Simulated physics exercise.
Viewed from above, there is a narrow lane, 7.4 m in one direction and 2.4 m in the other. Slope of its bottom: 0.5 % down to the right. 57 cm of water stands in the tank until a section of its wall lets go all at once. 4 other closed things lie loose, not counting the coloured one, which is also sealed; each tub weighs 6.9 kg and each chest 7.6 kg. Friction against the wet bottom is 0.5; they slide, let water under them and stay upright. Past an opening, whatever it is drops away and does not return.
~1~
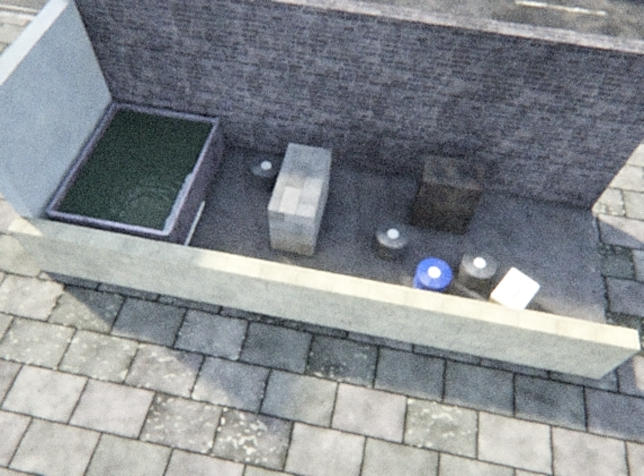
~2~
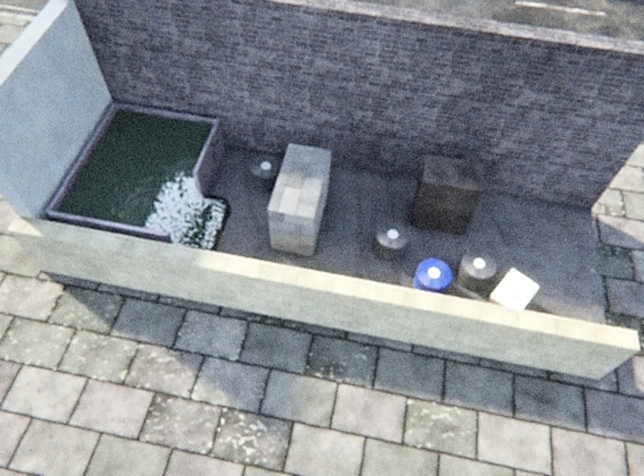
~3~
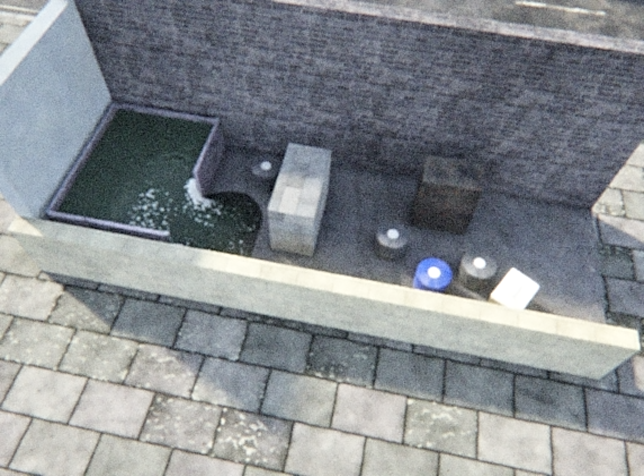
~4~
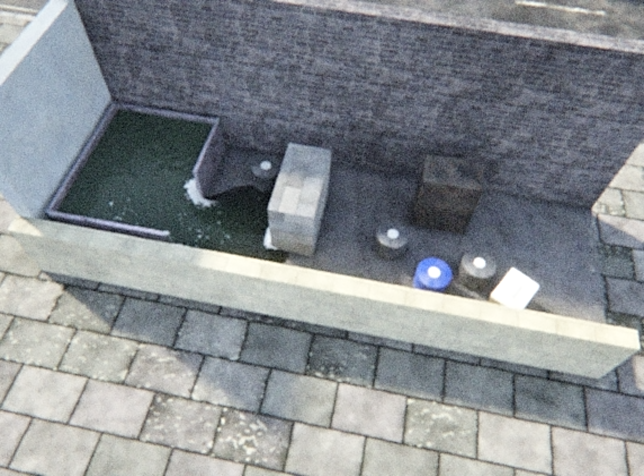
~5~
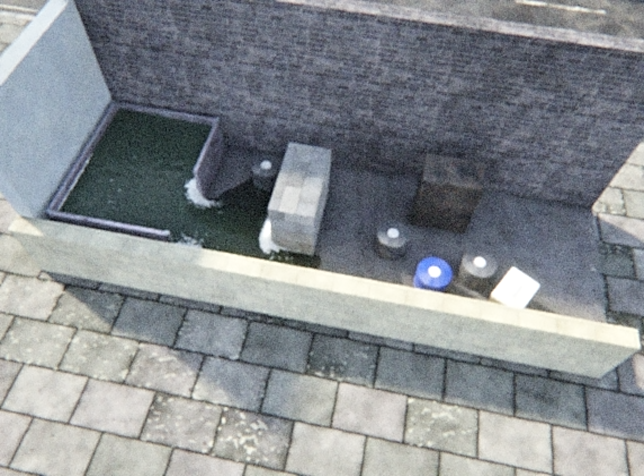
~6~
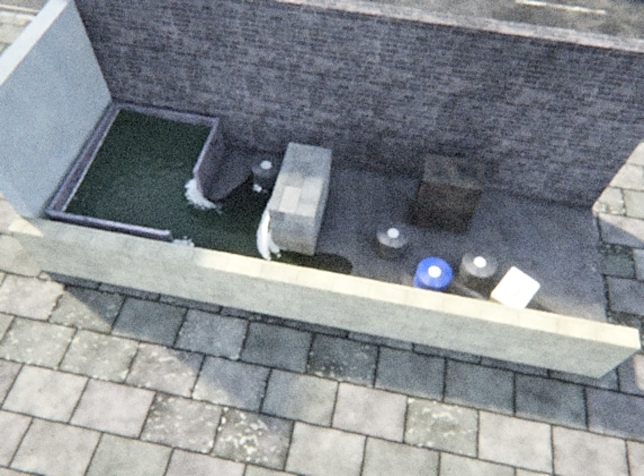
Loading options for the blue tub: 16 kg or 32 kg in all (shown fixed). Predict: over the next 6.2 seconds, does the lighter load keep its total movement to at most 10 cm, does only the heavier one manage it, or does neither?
The ballast needed: More than either.
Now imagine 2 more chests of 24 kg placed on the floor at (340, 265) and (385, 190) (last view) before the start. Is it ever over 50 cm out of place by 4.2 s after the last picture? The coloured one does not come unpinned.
One by one: Bigger shift, smaller shift.
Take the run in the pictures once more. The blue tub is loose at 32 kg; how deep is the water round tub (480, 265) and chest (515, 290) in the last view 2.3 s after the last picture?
Depth approx. 5 cm / 4 cm.
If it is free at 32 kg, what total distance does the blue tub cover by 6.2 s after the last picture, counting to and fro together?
I'd put it near 120 cm in all.
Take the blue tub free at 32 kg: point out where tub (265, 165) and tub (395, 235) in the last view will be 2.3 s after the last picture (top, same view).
Roughly (232, 187), then roughly (451, 231).
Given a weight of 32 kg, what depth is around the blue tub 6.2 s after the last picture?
6 cm, roughly.
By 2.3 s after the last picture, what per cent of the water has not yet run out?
Somewhere near 96 percent, give or take.
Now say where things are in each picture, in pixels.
The first picture shows the blue tub at (434, 273), on the bottom; 3.3 m2 under water; 0 of 5 have shifted.
The second picture shows the blue tub at (434, 273) rests on the ground; 3.8 m2 under water; 0 of 5 have shifted.
The third picture shows the blue tub at (434, 273), on the bottom; water covers 4.5 m2; 0 of 5 have shifted.
The fourth picture shows the blue tub at (434, 273) rests on the ground; water covers 5.2 m2; 0 of 5 have shifted.
The fifth picture shows the blue tub at (434, 272) rests on the ground; water covers 5.5 m2; 0 of 5 have shifted.
The sixth picture shows the blue tub at (434, 272) rests on the ground; water covers 5.8 m2; 0 of 5 have shifted.
Then, 0.6 s after the last picture the blue tub would be 1 cm from its start with 16 kg and 0 cm from its start with 32 kg; 4 cm of water round it then.
Then, 2.3 s after the last picture the blue tub would be 207 cm from its start with 16 kg and 99 cm from its start with 32 kg; 8 cm of water round it then.
Then, 4.2 s after the last picture the blue tub would be gone out with 16 kg and 111 cm from its start with 32 kg; 7 cm of water round it then.
Then, 6.2 s after the last picture the blue tub would be gone out with 16 kg and 111 cm from its start with 32 kg; 6 cm of water round it then.
